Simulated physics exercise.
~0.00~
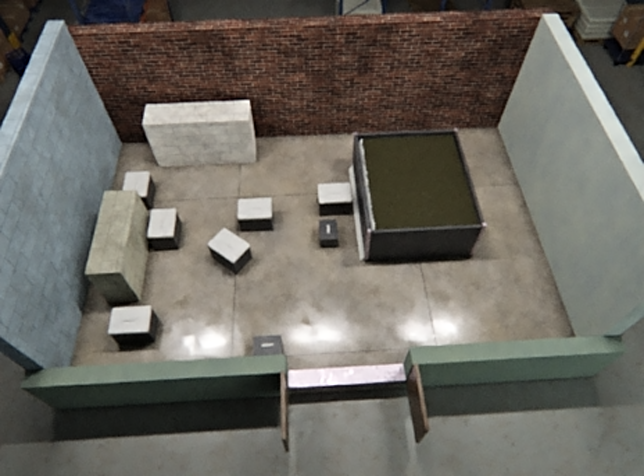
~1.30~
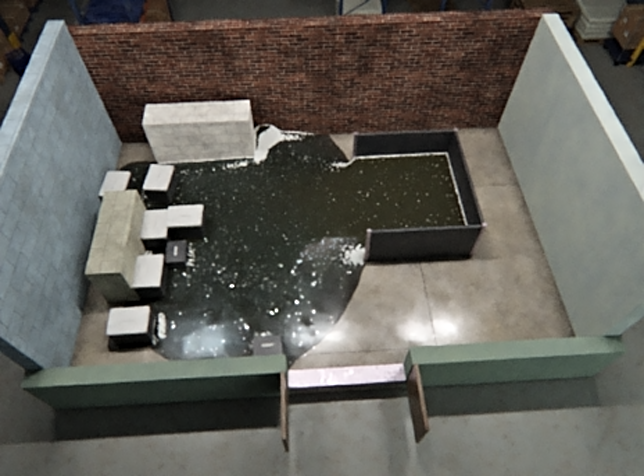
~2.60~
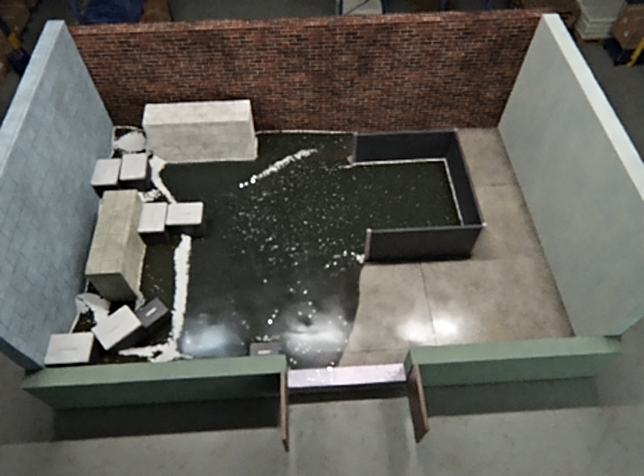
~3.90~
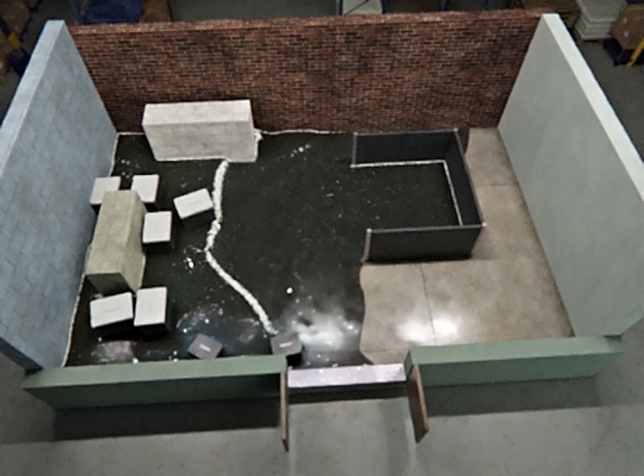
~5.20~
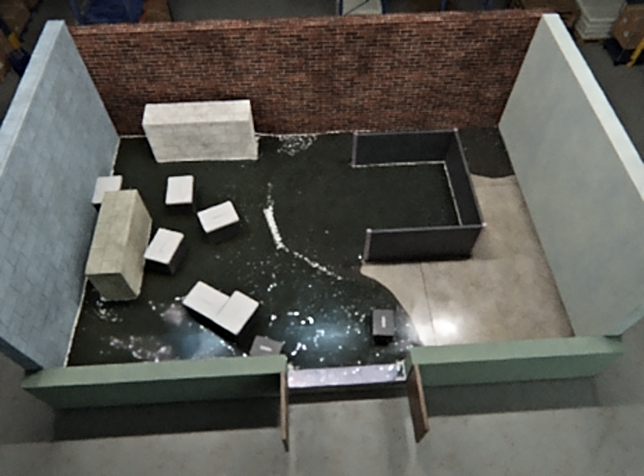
A walled depot floor is seen from high above, with a brick wall at the back, pale walls at the sides and a low green wall with a gap in front. A dark tank stands at the right, two grey blocks stay at the left, and white-topped boxes and smaller dark ones are scattered between. The tank's left side opens and dark water rushes left, sweeping several boxes toward the left block. Foam and ripples cross the flooded floor as the boxes shift, then drift back rightward. Finally water covers most of the floor, boxes lie spread about, and a patch at right remains dry.
